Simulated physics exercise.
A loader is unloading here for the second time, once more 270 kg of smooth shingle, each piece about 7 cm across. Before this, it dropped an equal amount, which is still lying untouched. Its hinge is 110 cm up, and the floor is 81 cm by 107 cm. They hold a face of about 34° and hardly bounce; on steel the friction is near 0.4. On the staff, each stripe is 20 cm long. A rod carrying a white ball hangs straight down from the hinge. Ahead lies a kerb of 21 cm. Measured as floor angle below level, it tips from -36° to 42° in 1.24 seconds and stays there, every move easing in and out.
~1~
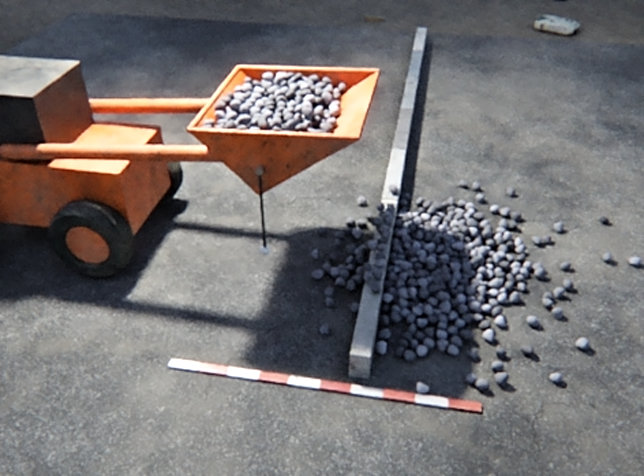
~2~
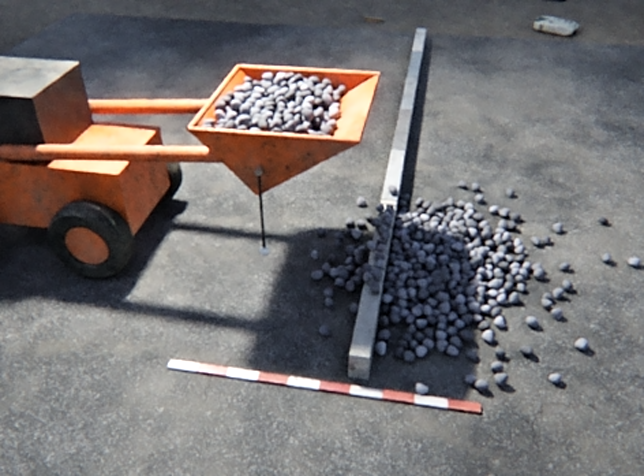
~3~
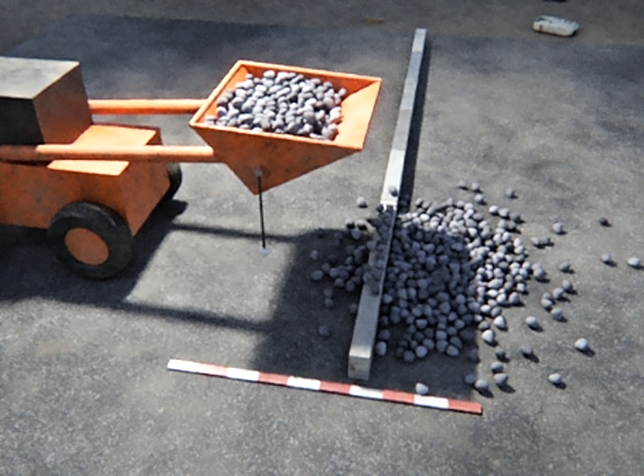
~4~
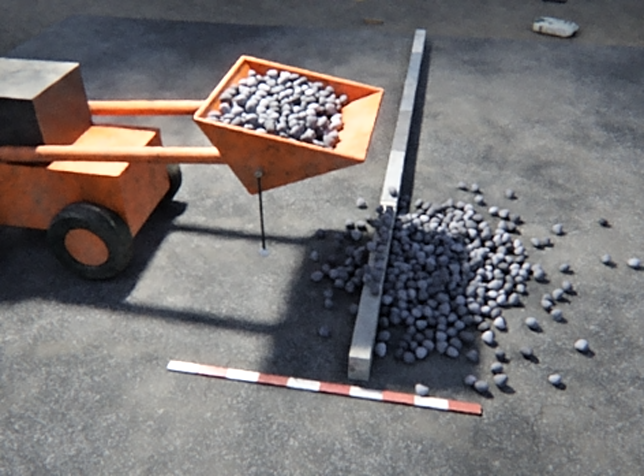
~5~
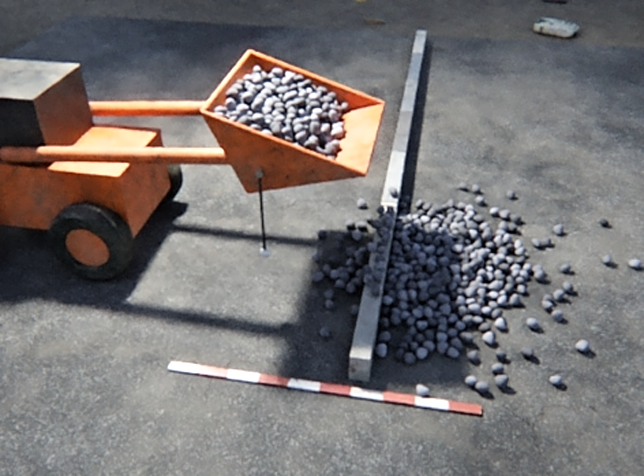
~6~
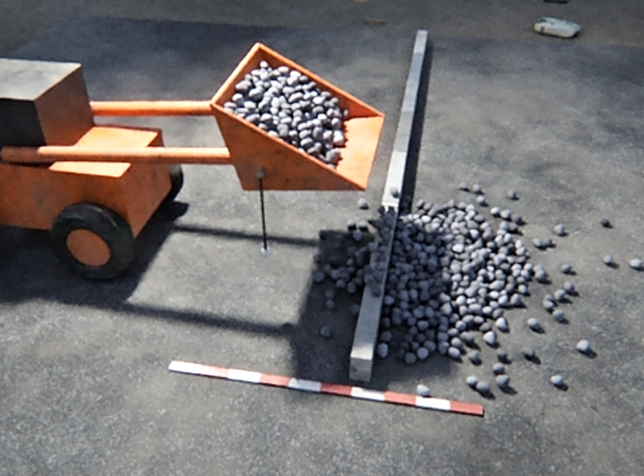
On a dark, rough paved surface in bright sunlight, the view looks down at an angle from a fixed position. An orange loader with a black box on top stands at left, its bucket heaped with smooth grey stones, while more stones lie around a long grey kerb at right, behind a red-and-white striped staff. The bucket gradually tilts forward, its front lip lowering as the stones stay heaped inside.
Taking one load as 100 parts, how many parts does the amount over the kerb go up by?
40 parts.
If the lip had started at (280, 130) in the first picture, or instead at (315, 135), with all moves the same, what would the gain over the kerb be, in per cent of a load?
Case one about 0 %, case two about 5 %.
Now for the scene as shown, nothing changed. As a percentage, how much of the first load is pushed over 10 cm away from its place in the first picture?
Around 5 in a hundred.
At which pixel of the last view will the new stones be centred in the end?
(368, 254).
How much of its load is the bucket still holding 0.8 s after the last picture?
35 % still inside.
Then, 0.4 s after the last picture the floor is at 30°; in per cent of one load, 100 in the bucket, 11 on this side of the kerb, 89 over the kerb; the foremost stones are at (586, 269).
Then, 0.8 s after the last picture the floor is at 42°; in per cent of one load, 37 in the bucket, 69 on this side of the kerb, 94 over the kerb; the foremost stones are at (586, 269).
Then, 1.2 s after the last picture the floor is at 42°; in per cent of one load, 0 in the bucket, 78 on this side of the kerb, 122 over the kerb; the foremost stones are at (586, 269).
Then, 3.7 s after the last picture the floor is at 42°; in per cent of one load, 0 in the bucket, 71 on this side of the kerb, 129 over the kerb; the foremost stones are at (586, 269). Net gain over the kerb, 40.
